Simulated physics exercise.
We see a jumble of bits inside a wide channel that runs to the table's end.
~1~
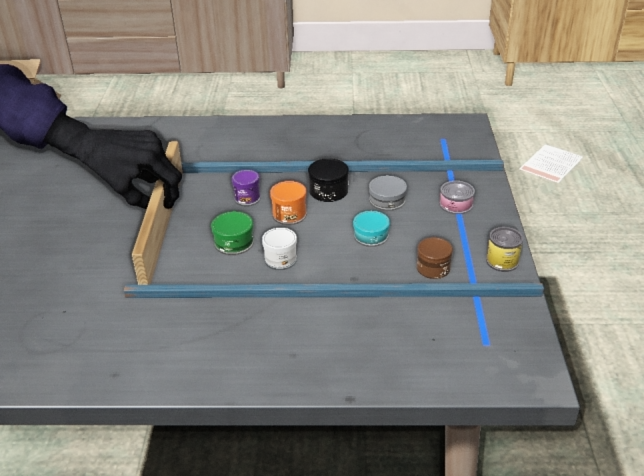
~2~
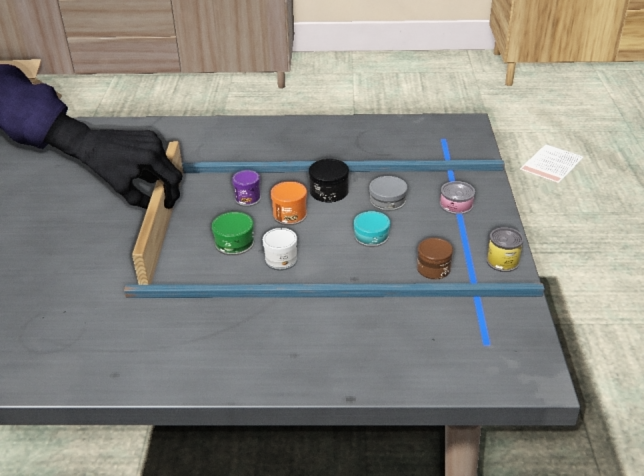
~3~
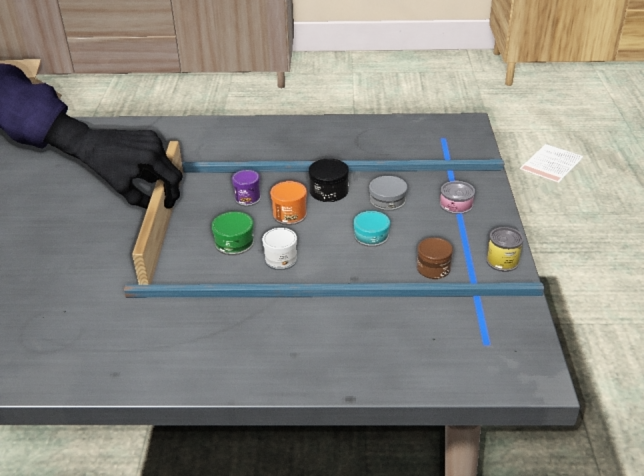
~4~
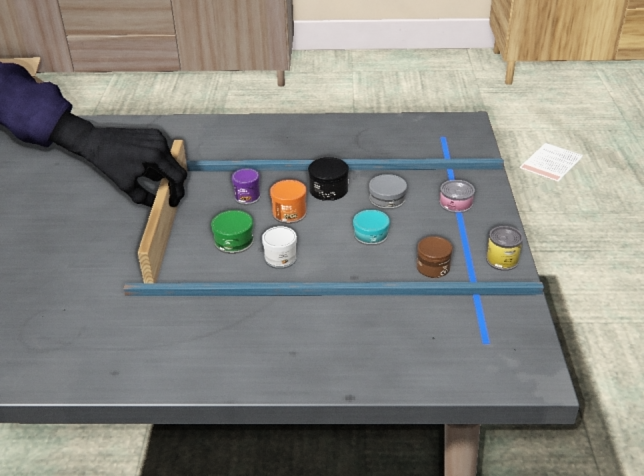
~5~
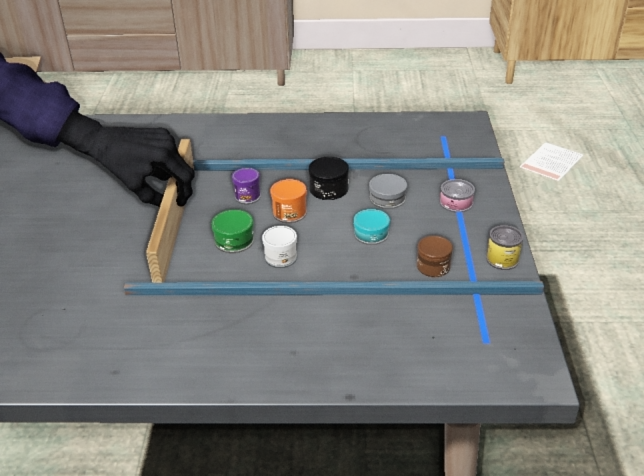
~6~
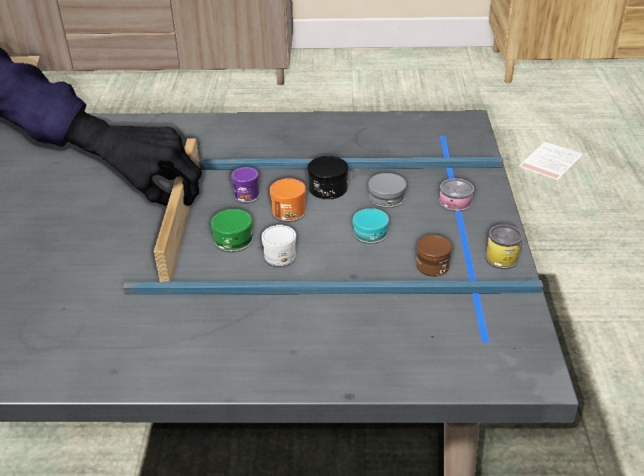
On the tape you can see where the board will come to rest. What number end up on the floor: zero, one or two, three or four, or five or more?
Lost one or two.
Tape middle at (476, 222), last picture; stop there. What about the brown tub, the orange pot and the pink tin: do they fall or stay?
The brown tub remains up; the orange pot holds on; the pink tin falls.
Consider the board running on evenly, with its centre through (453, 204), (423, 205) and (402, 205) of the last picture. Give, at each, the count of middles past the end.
Counts per position: 1 / 0 / 0.
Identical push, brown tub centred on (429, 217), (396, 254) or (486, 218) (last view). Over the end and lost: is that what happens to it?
Spot by spot, it drops away, then stays put, then drops away.
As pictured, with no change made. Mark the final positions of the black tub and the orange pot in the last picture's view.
The black tub ends up near (472, 168), and the orange pot near (477, 203).
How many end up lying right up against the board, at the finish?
That comes to 5.
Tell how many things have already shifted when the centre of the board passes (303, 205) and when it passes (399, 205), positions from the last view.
Moved so far: 5, then 9.
Soon after, none off yet; yellow tin at rest near (504, 247); pink tin at rest near (456, 195); brown tub at rest near (434, 256).
Then, none off yet; yellow tin at rest near (504, 247); pink tin moved about its own width near (488, 195); brown tub moved about its own width near (466, 258).
At rest, the number that fall off is one or two; fallen, pink tin.
